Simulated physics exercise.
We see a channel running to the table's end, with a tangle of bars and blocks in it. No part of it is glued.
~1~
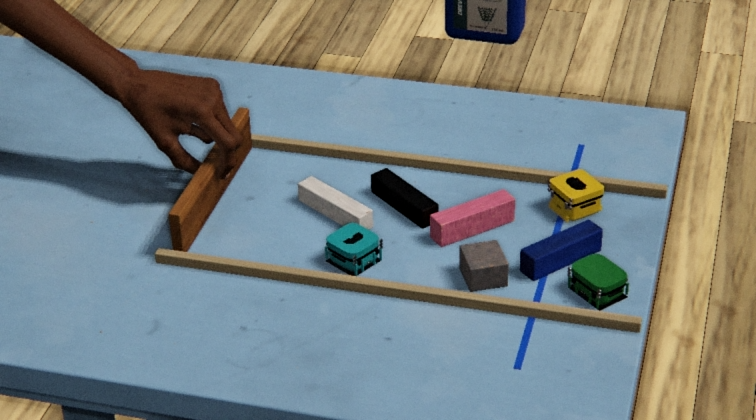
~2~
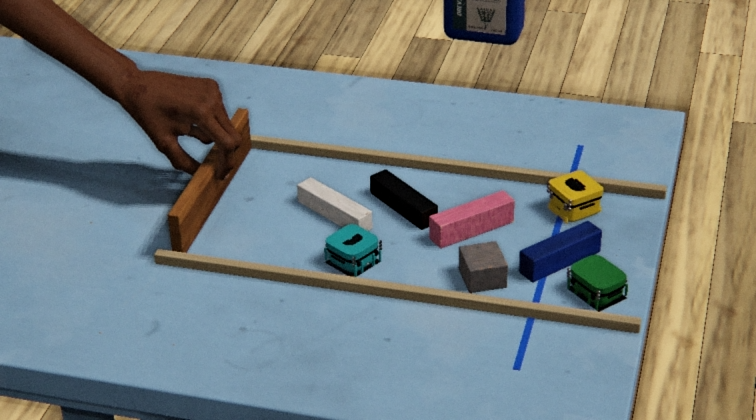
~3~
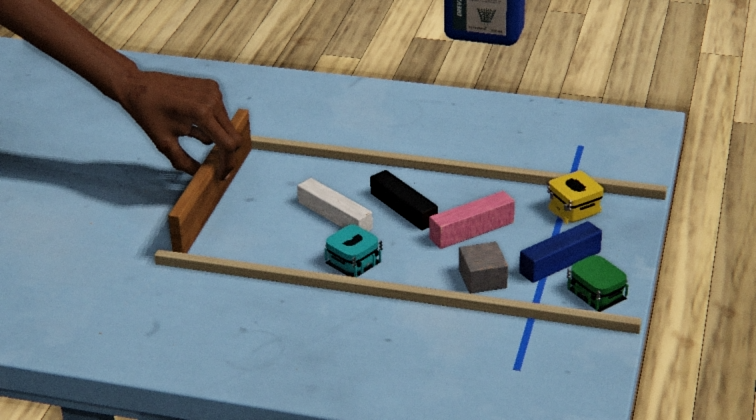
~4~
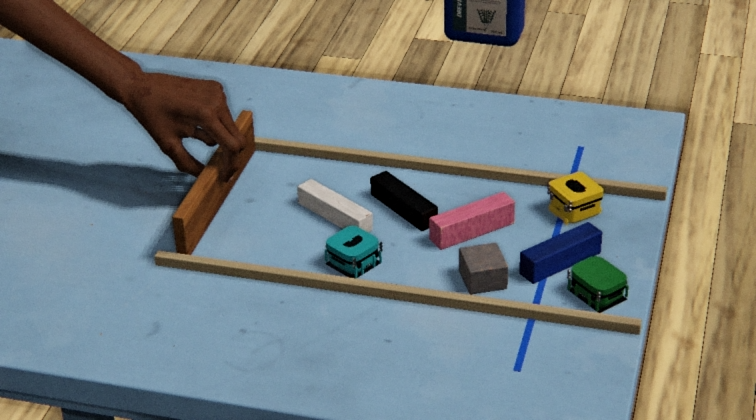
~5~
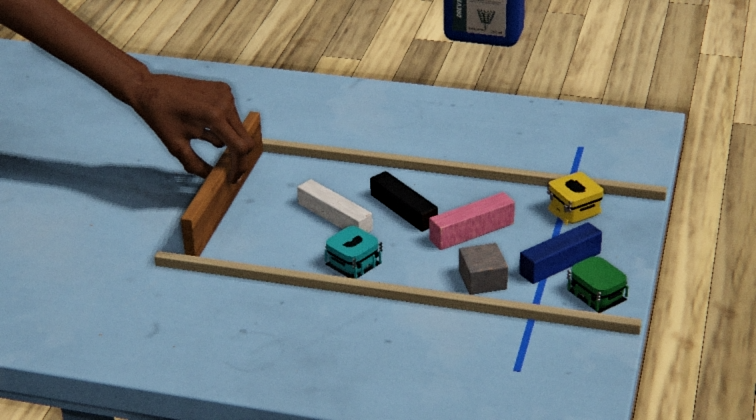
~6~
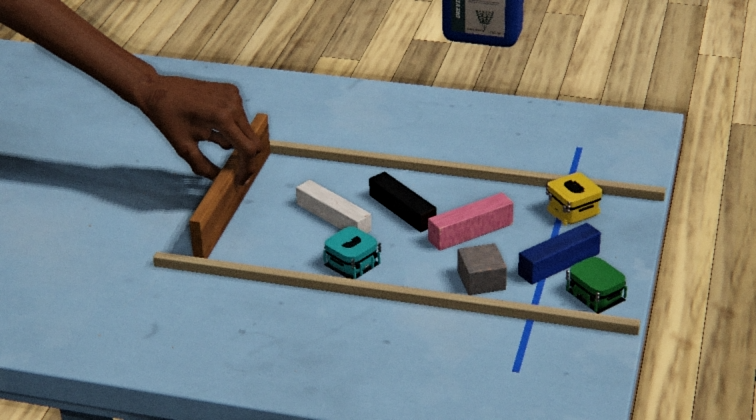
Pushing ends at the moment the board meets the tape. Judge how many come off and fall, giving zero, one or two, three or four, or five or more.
I predict the tally of drops will be under three but above nought.
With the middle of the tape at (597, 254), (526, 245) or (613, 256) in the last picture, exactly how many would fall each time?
It would be 4, 0 and 5.
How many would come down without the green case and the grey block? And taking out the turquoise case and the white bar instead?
You'd see 0 fallen, and 0 in the other try.
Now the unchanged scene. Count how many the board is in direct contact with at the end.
It's touching 3 at the end.
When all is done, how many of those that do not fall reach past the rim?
1, I think.
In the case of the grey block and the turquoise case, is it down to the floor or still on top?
Well, the grey block is still up there and the turquoise case is still up there.
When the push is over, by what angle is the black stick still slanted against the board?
Roughly 20° out of line.
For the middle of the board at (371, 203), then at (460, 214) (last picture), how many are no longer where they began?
Counting first: 3, next 6.
Soon after, none off yet; green case at rest near (597, 285); blue stick at rest near (560, 253); yellow case at rest near (574, 200).
After that, none off yet; green case displaced a little near (613, 286); blue stick displaced a little near (606, 251); yellow case moving near (585, 197).
In the end, the number that fall off is one or two; gone, green case.
